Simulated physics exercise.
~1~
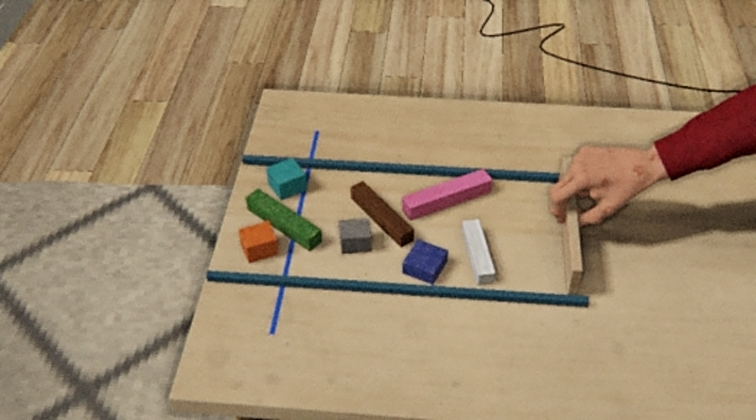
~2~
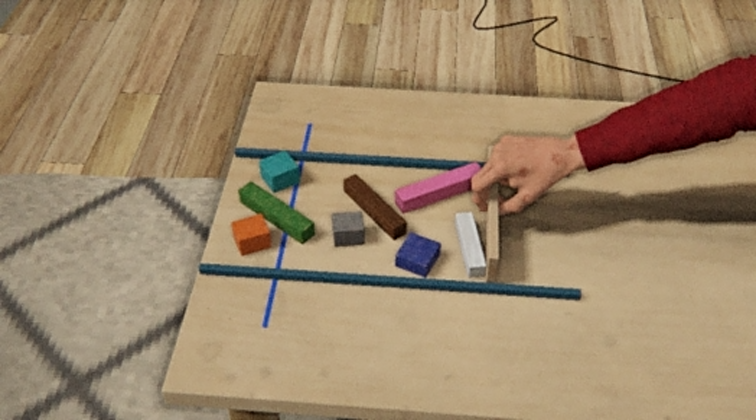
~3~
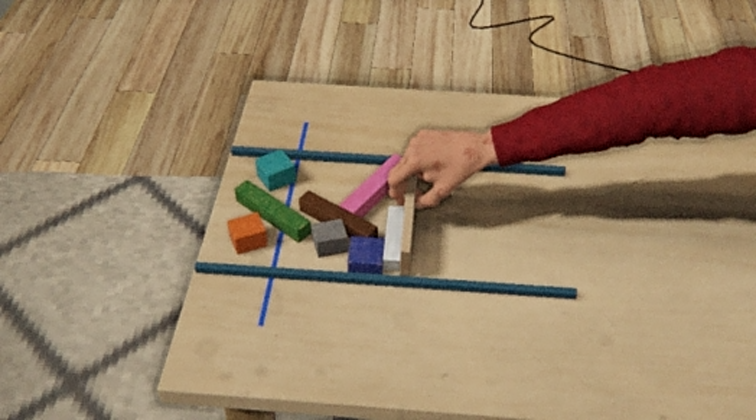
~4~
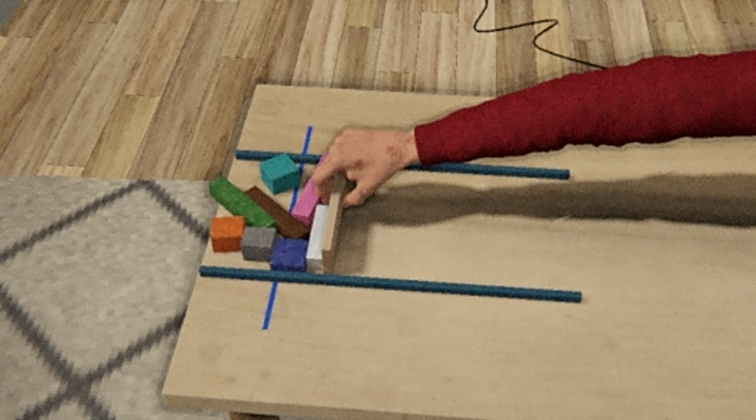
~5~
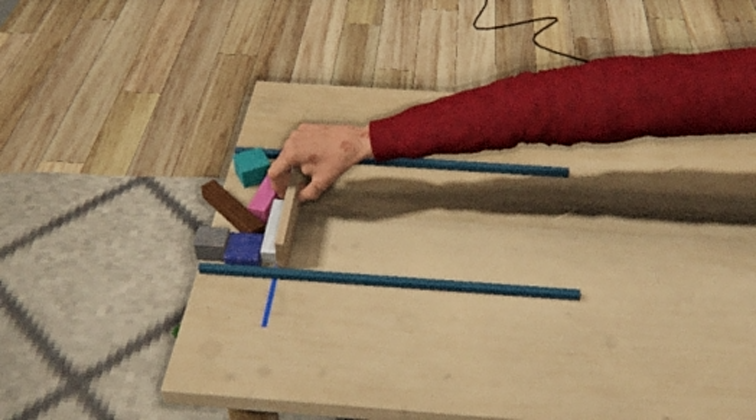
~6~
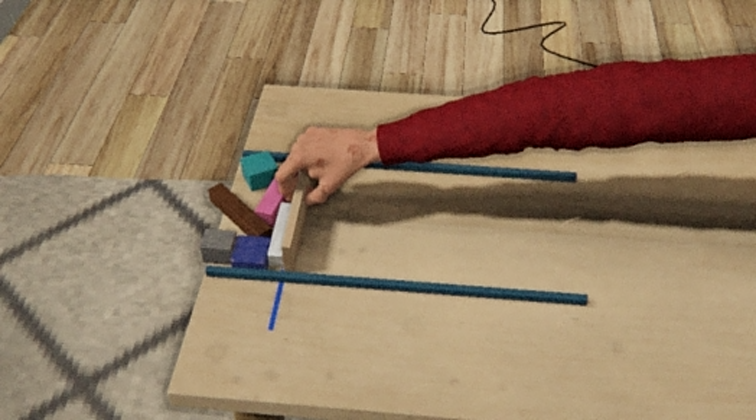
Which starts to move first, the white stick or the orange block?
The white stick starts to move first, pushed left by the board. The orange block is still at rest then and only shifts later.
